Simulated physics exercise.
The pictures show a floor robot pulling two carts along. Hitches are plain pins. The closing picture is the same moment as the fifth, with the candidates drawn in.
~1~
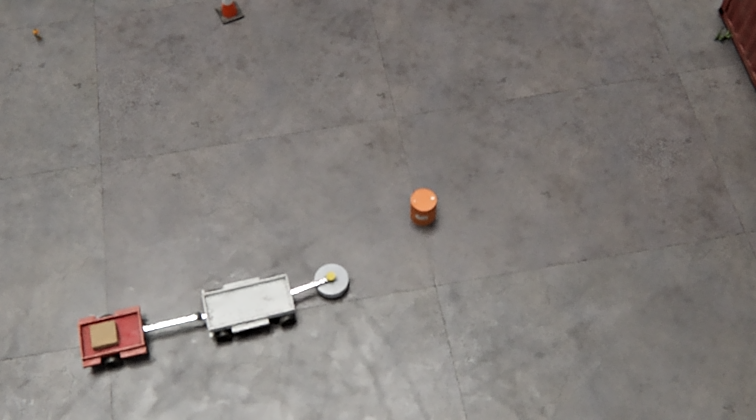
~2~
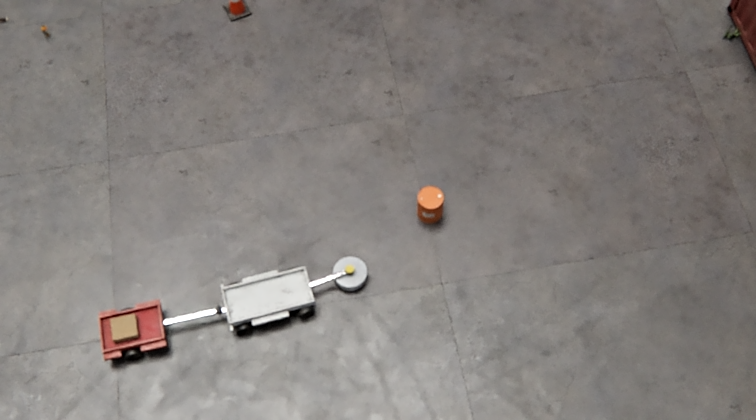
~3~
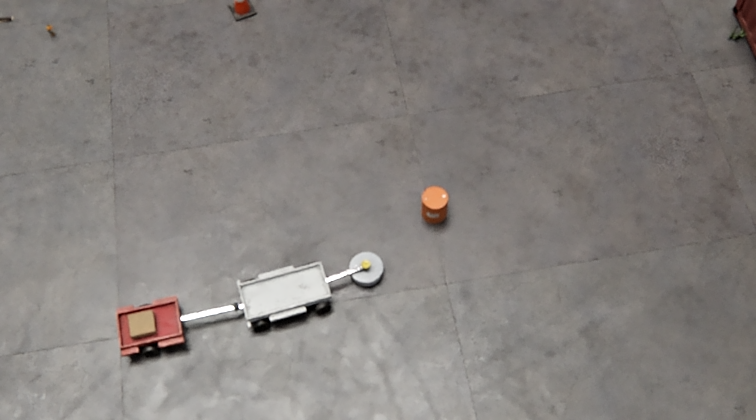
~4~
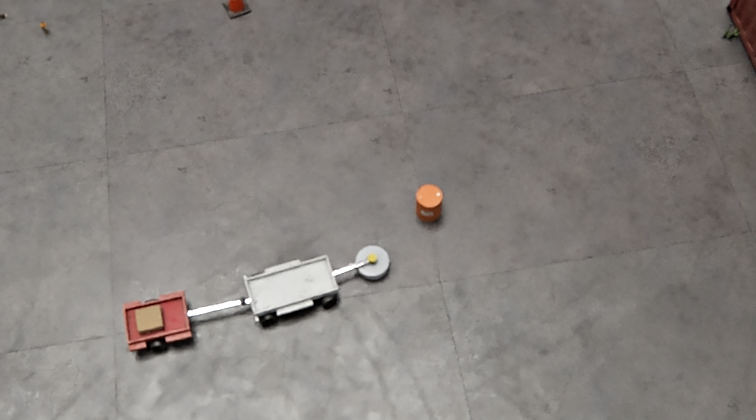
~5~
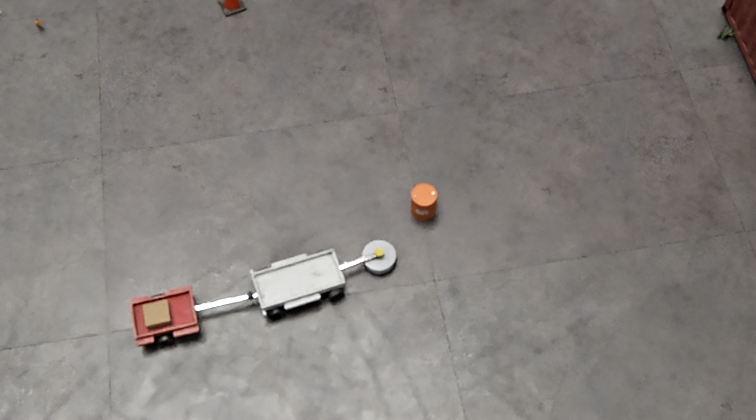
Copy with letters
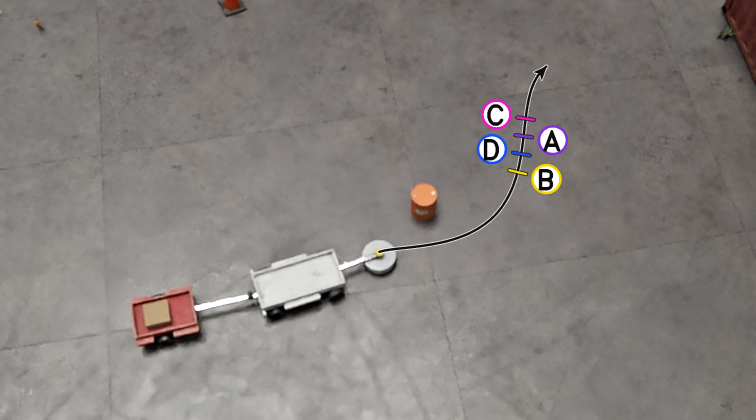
A small round gray robot pulled a white cart and a red cart carrying a little block across a gray floor, moving right and slightly upward, drawing closer to an orange keg.
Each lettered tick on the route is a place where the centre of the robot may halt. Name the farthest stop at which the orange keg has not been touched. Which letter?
It can go as far as C.
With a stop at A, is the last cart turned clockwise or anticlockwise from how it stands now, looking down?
For that mark, anticlockwise.
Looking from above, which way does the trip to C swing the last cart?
For that mark, anticlockwise.
On the marked copy, A at (524, 136); B at (518, 172); C at (526, 119); D at (521, 154); the route from (379, 252) via (513, 185) to (547, 66).
Taking C. A third of the way, robot (465, 239), last cart (254, 291).
Two thirds of the way, robot (515, 183), last cart (334, 270).
When it is over, robot (525, 123), last cart (397, 247); nothing has been touched.
As for the rest, A is safe but short; B is safe but short; D is safe but short.
